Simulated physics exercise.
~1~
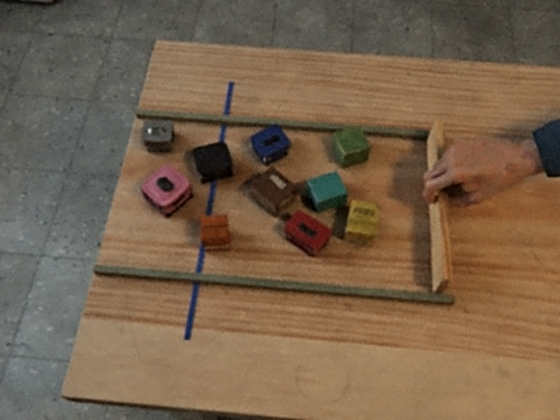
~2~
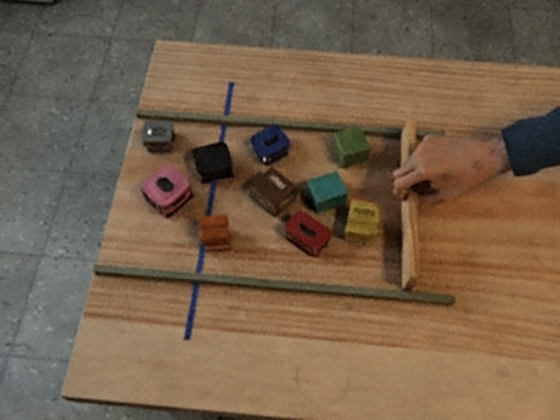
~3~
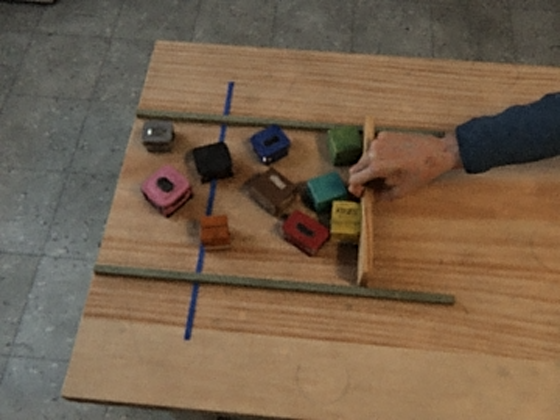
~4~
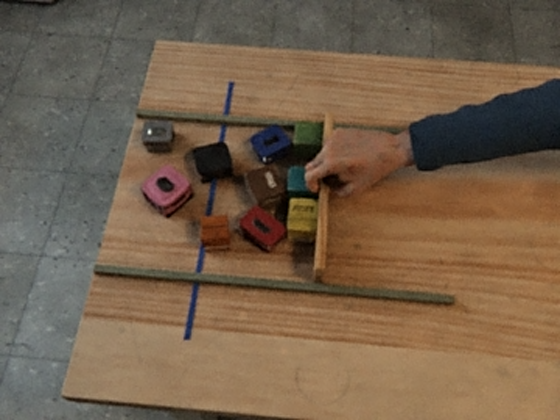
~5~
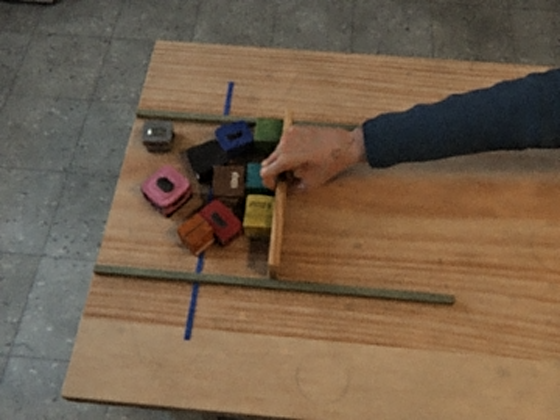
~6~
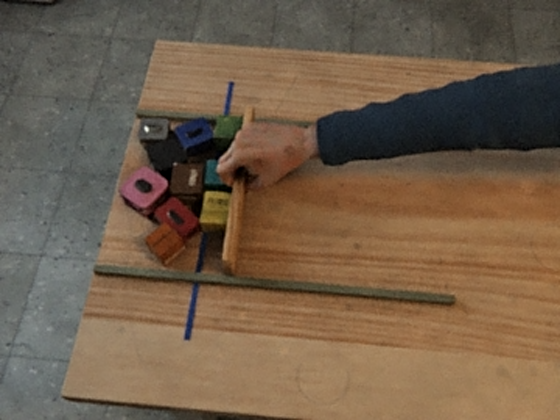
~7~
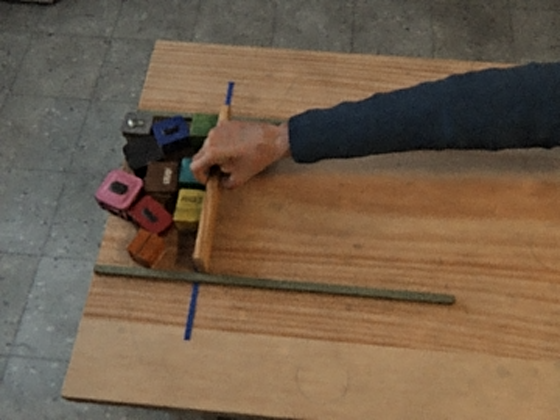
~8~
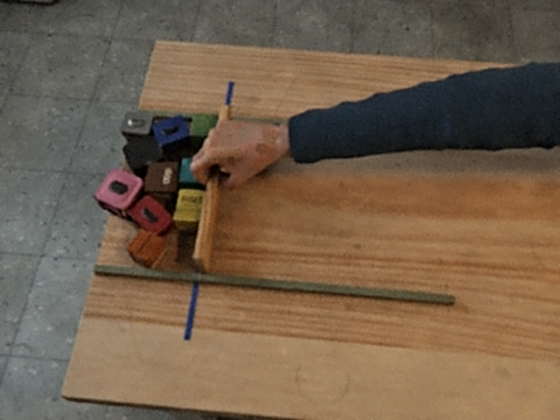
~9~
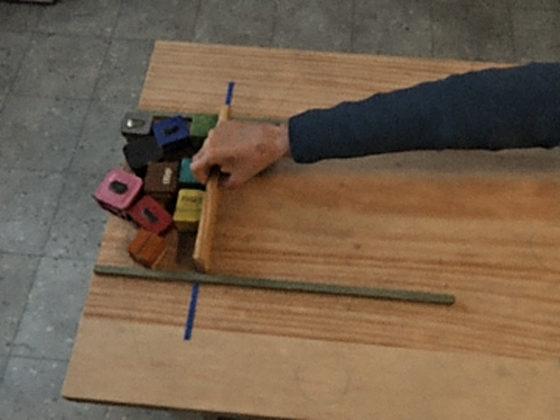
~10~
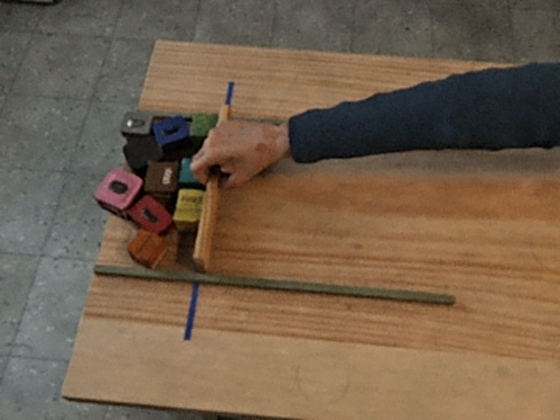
A hand slid an upright wooden board leftward along a channel on a table, gathering the scattered colorful blocks into a tight cluster, then stopped at the blue tape and held still, with the blocks bunched near the table's edge and none fallen.
